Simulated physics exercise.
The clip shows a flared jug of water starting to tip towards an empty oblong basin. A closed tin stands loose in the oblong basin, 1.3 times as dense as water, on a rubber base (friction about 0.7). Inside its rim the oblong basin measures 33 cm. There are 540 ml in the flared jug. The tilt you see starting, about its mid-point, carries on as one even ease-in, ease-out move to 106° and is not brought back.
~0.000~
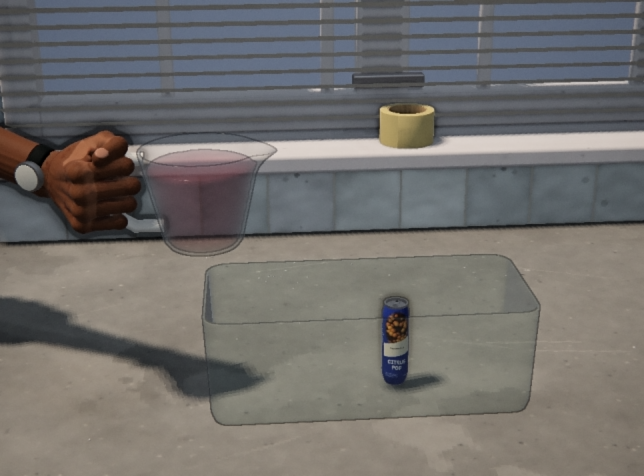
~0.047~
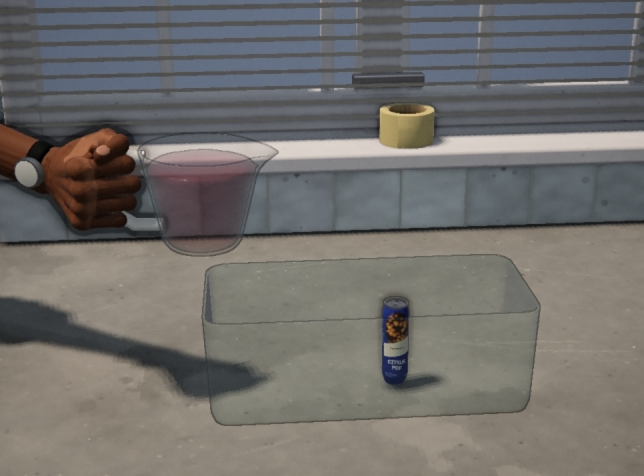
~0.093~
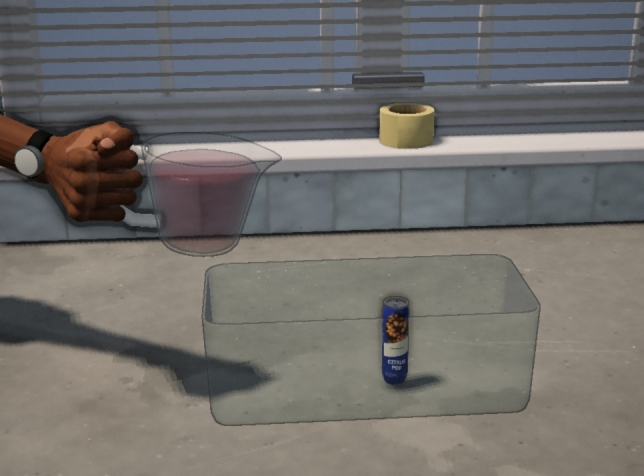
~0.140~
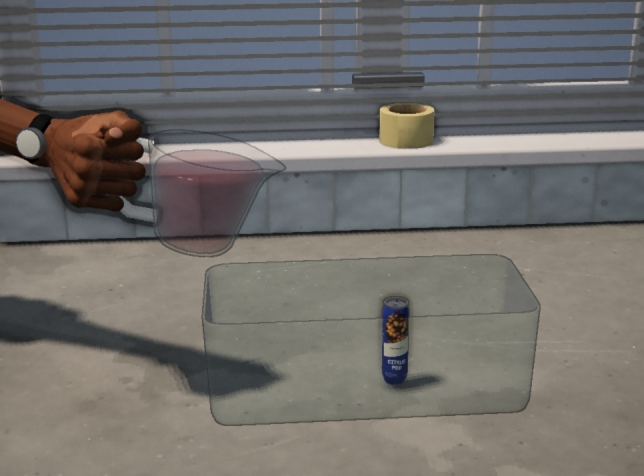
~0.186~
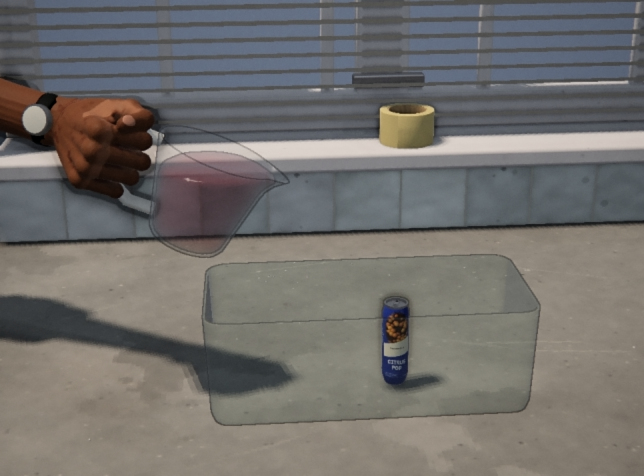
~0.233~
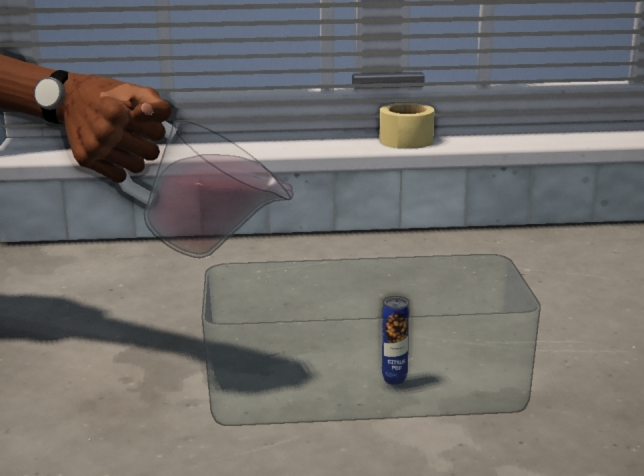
A hand gradually tilts a flared jug of pink liquid rightward beside a clear basin holding a blue tin.
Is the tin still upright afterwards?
It stays up.
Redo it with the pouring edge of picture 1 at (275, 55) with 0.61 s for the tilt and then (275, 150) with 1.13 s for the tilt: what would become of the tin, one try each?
First it keeps standing; then it remains upright.
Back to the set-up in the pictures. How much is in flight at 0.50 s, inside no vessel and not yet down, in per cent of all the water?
About 20 per cent.
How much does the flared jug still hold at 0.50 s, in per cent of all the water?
About 34 per cent.
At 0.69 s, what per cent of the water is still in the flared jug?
Some 3 per cent.
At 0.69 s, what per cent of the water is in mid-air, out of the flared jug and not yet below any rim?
Near 3 in a hundred.
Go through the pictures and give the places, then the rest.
In the first picture, it leans 0°; its right rim is at (277, 149); the water meets the walls at (145, 164) and (257, 161); the oblong basin's rim runs from (205, 295) to (524, 283); the tin's top is at (396, 306).
In the second picture, it leans 2°; its right rim is at (279, 151); the water meets the walls at (146, 163) and (258, 162).
In the third picture, it leans 6°; its right rim is at (282, 157); the water meets the walls at (149, 161) and (261, 163).
In the fourth picture, it leans 13°; its right rim is at (287, 167); the water meets the walls at (154, 160) and (265, 166).
In the fifth picture, it leans 23°; its right rim is at (290, 180); the water meets the walls at (158, 164) and (275, 171).
In the sixth picture, it leans 34°; its right rim is at (292, 197); the water meets the walls at (160, 172) and (280, 184); 2 per cent is over the edge.
After 0.50 s the tilt is 97° and 34 per cent is still to pour; the tin stands where it began.
After 0.69 s the tilt is 106° and 3 per cent is still to pour; the tin stands where it began.
After 0.89 s the tilt is 106° and 0 per cent is still to pour; the tin stands where it began.
After 1.11 s the tilt is 106° and 0 per cent is still to pour; the tin stands where it began.
In the end the tin stands where it began.
